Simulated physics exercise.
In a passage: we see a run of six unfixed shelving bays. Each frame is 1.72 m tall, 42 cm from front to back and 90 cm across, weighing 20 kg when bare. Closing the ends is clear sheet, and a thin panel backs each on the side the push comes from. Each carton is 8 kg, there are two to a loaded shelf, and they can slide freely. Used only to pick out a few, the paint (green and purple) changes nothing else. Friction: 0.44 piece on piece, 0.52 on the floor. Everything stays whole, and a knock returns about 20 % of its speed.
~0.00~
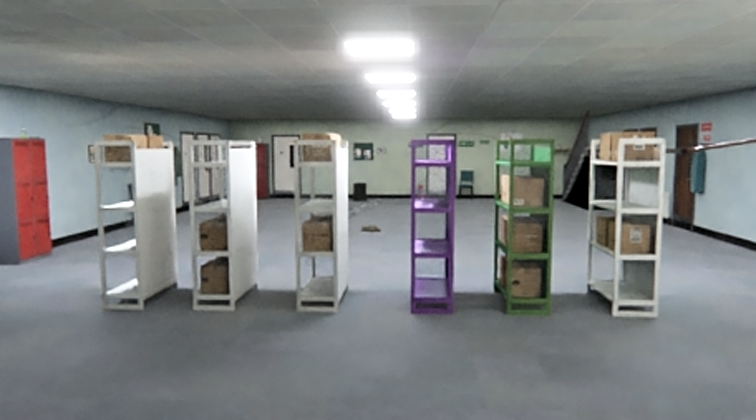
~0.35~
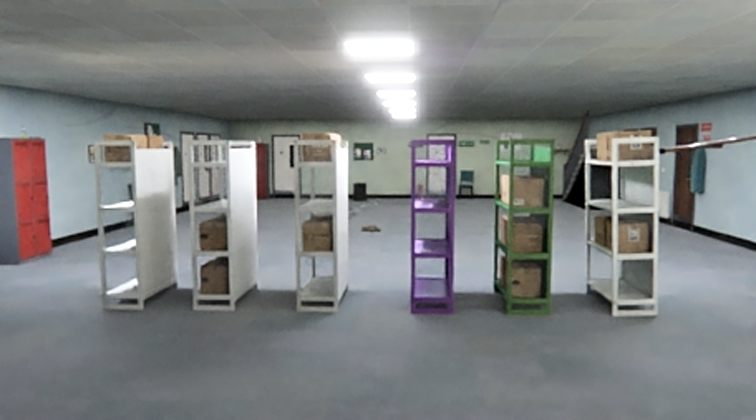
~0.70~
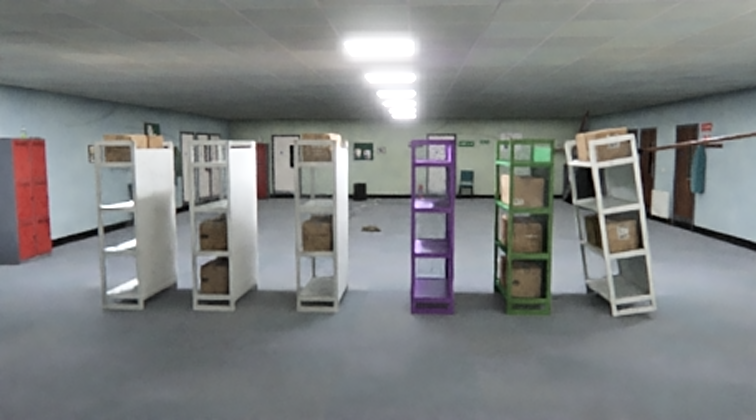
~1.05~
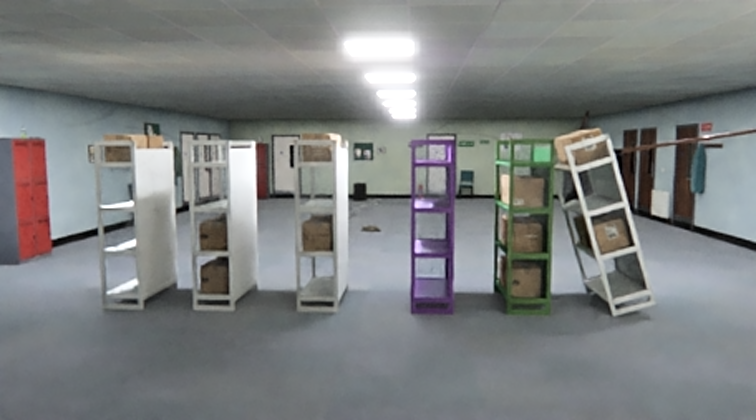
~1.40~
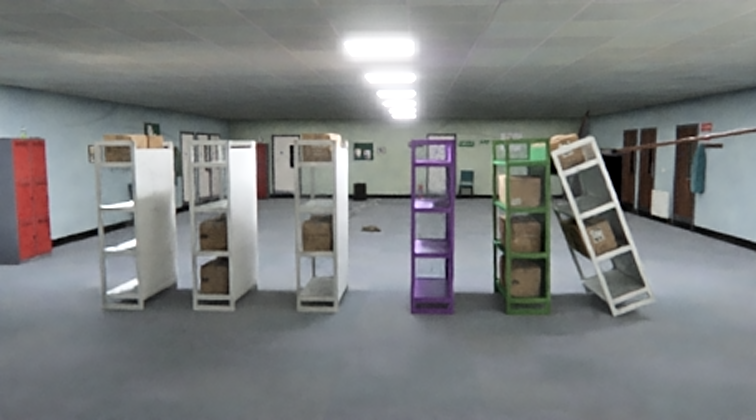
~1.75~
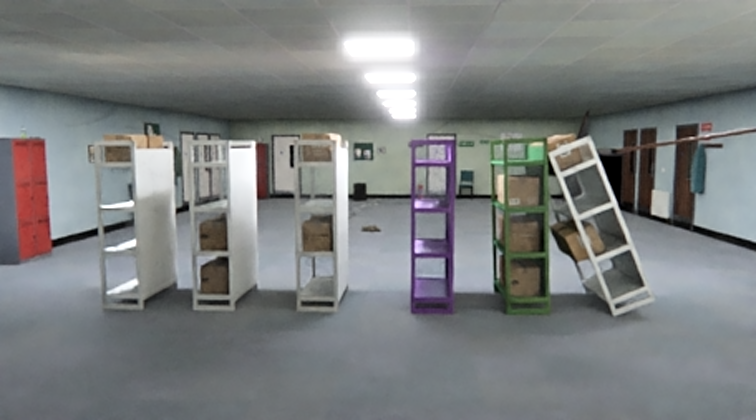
A pole pushing the rightmost white shelf unit leftward until it leans against the green one, its boxes sliding toward the lower side.
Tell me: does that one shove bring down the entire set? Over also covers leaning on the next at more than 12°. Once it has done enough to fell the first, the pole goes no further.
The push leaves some upright.
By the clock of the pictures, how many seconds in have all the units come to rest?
At roughly 3.0 s.
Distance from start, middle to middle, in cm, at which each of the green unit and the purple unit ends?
For green it's roughly 0 cm, and for purple it's roughly 0 cm.
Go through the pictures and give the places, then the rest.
In the first picture (places mark the middle of the side facing us), pole end (685, 151) 14 cm from the first unit; green unit (531, 228); purple unit (433, 228); the rest undisturbed.
In the second picture, pole end (663, 151) pushing; green unit (531, 228).
In the third picture, pole end (642, 151) pushing; green unit (531, 228); the rest undisturbed.
In the fourth picture, pole end (620, 151) pushing; green unit (531, 228); the rest undisturbed.
In the fifth picture, pole end (615, 151) stopped; green unit (528, 228); the rest undisturbed.
In the sixth picture, pole end (615, 151) stopped; green unit (527, 228); purple unit (433, 228); the rest undisturbed.
After 1.94 s, 0 cartons spilt or dropped; none of the 5 other units over.
After 2.08 s, 2 cartons spilt or dropped; none of the 5 other units over.
At rest (3.1 s), 2 cartons spilt or dropped; none of the 5 other units over; green unit unmoved; purple unit unmoved. Five left standing. As the last picture would show them, middles, green unit near (521, 222), purple unit near (431, 222).
